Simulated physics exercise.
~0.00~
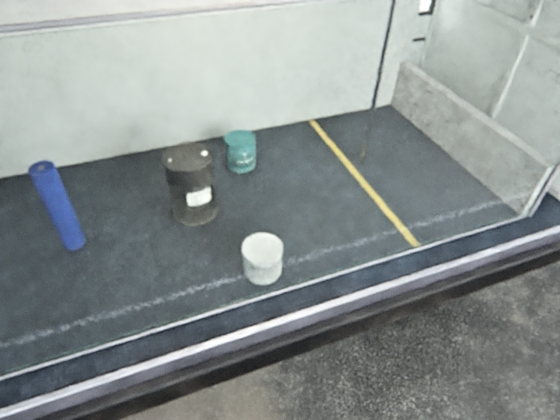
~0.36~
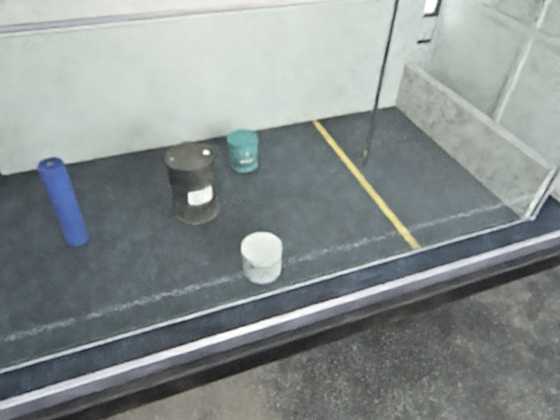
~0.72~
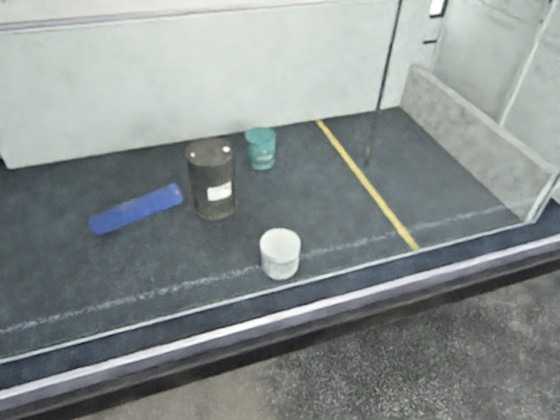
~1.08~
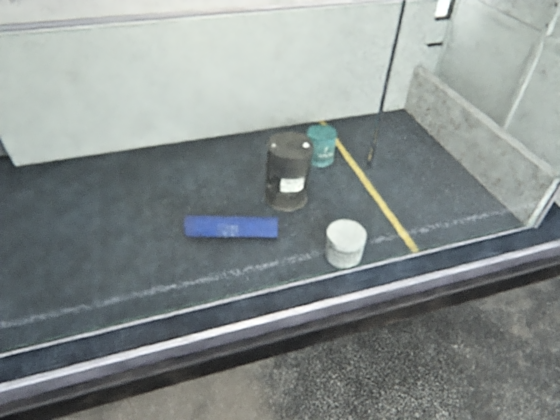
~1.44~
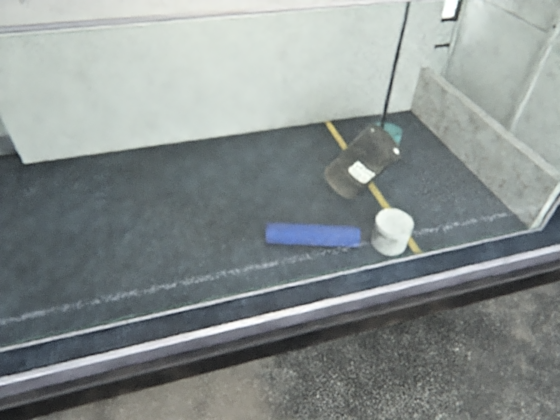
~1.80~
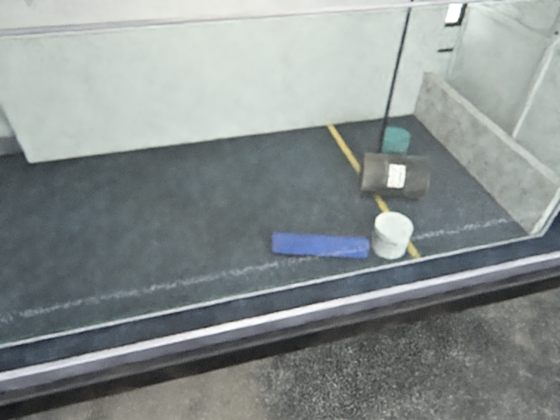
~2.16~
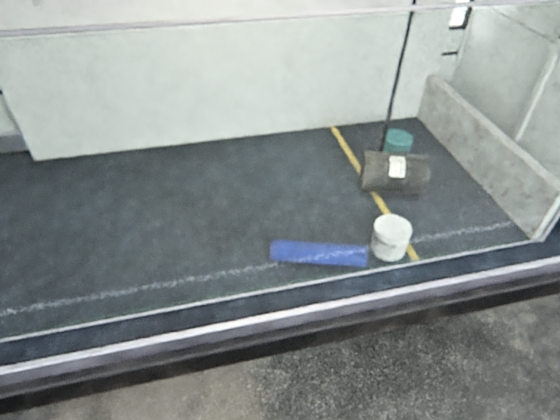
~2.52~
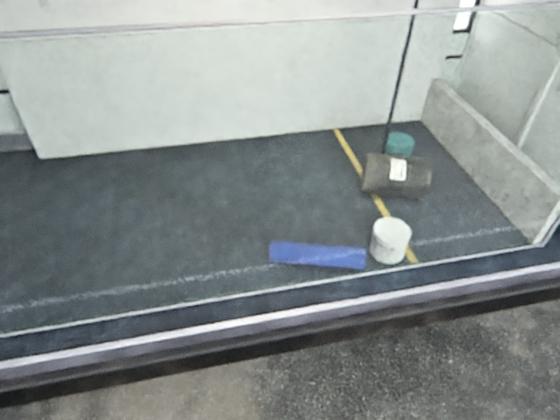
Four loose objects slide right, the blue roll and black drum toppling, before all come to rest.
